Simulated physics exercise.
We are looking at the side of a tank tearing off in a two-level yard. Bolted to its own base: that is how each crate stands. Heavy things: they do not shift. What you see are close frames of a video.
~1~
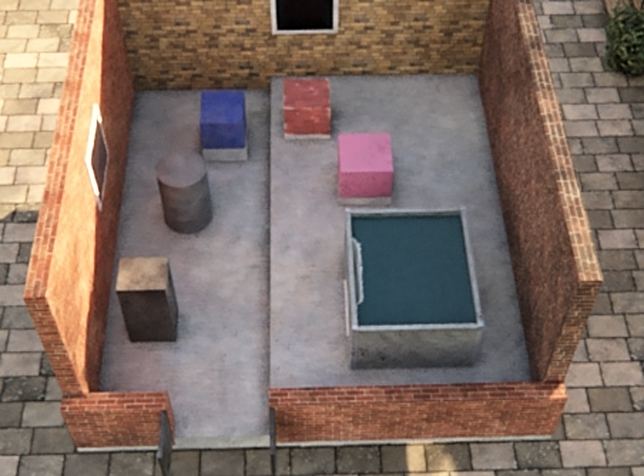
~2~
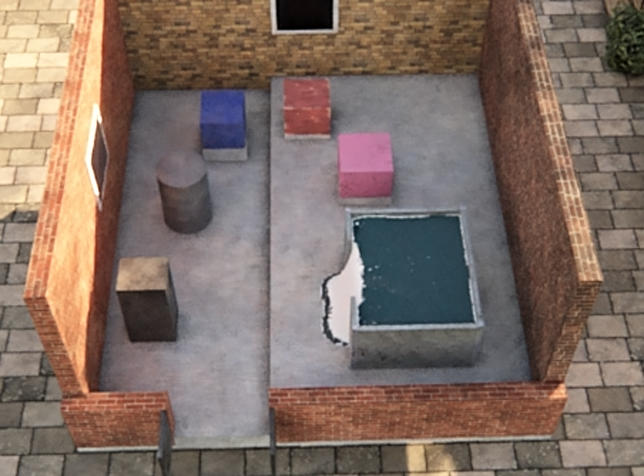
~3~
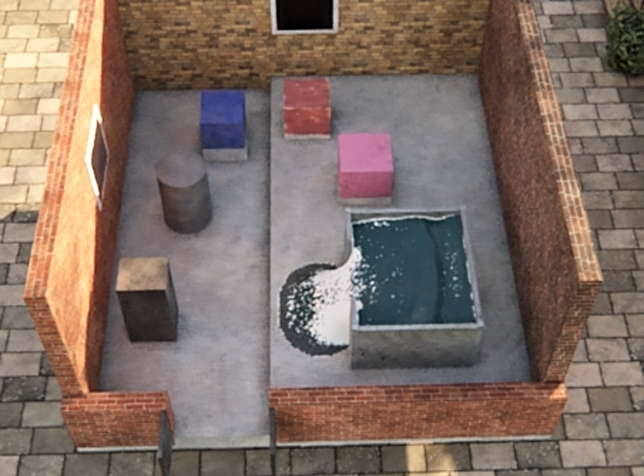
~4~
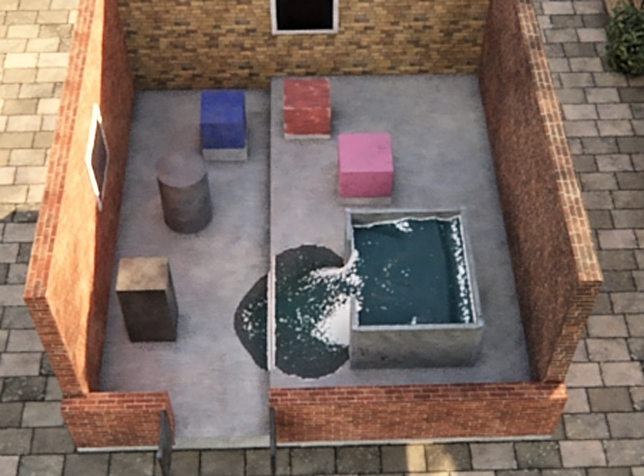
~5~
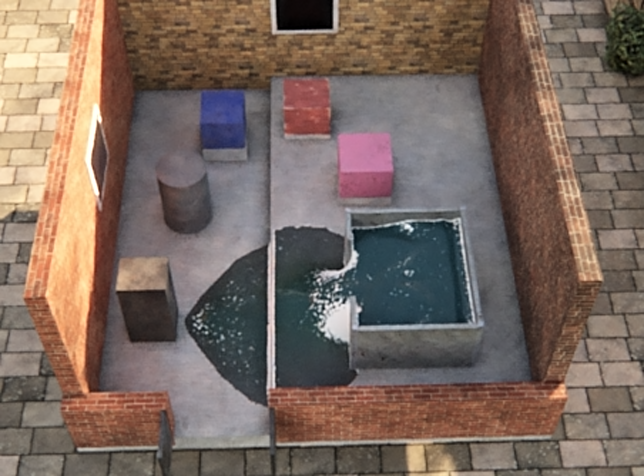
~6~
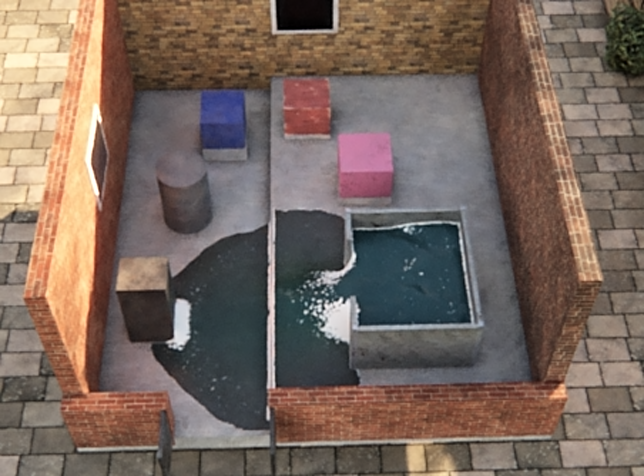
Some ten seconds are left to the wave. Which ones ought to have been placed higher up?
Pink crate: High enough. Red crate: High enough. Blue crate: High enough.
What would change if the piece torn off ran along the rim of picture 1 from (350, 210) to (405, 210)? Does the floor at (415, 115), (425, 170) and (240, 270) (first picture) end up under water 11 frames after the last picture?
Soaked / soaked / soaked.
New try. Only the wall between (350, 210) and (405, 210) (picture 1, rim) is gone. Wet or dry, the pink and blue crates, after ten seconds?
My take: The pink one gets flooded, while the blue one stays clear.
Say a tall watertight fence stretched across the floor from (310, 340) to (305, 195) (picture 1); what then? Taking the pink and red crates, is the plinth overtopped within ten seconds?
One by one: Pink crate ends up wet; red crate takes water.
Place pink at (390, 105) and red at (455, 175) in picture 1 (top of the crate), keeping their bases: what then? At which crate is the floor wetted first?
One in blue.
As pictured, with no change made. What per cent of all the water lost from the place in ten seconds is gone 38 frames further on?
Approximately 60 %.
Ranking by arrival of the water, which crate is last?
My guess: The red crate.
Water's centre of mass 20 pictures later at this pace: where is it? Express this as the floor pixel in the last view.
Close to (256, 284).
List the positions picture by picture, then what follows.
The first picture shows the water tank at (411, 270) is whole and still.
In the second picture, water pours out at (352, 297) and has run to (335, 278).
In the third picture, the front is at (287, 290), out from the gap at (352, 297).
In the fourth picture, water pours out at (352, 298) and has run to (243, 310).
In the fifth picture, water pours out at (352, 297) and has run to (194, 314).
In the sixth picture, water pours out at (352, 297) and has run to a hidden place.
A moment on, water covers 35 % of the floor; the pink crate water round its plinth, the red crate not reached, the blue crate not reached.
Next, water covers 45 % of the floor; the pink crate water round its plinth, the red crate water round its plinth, the blue crate water round its plinth.
Then, water covers 55 % of the floor; the pink crate water round its plinth, the red crate water round its plinth, the blue crate water round its plinth.
Later, water covers 50 % of the floor; the pink crate water round its plinth, the red crate water round its plinth, the blue crate water round its plinth.
In the end, water covers 50 % of the floor; the pink crate stayed above the water, the red crate stayed above the water, the blue crate stayed above the water.
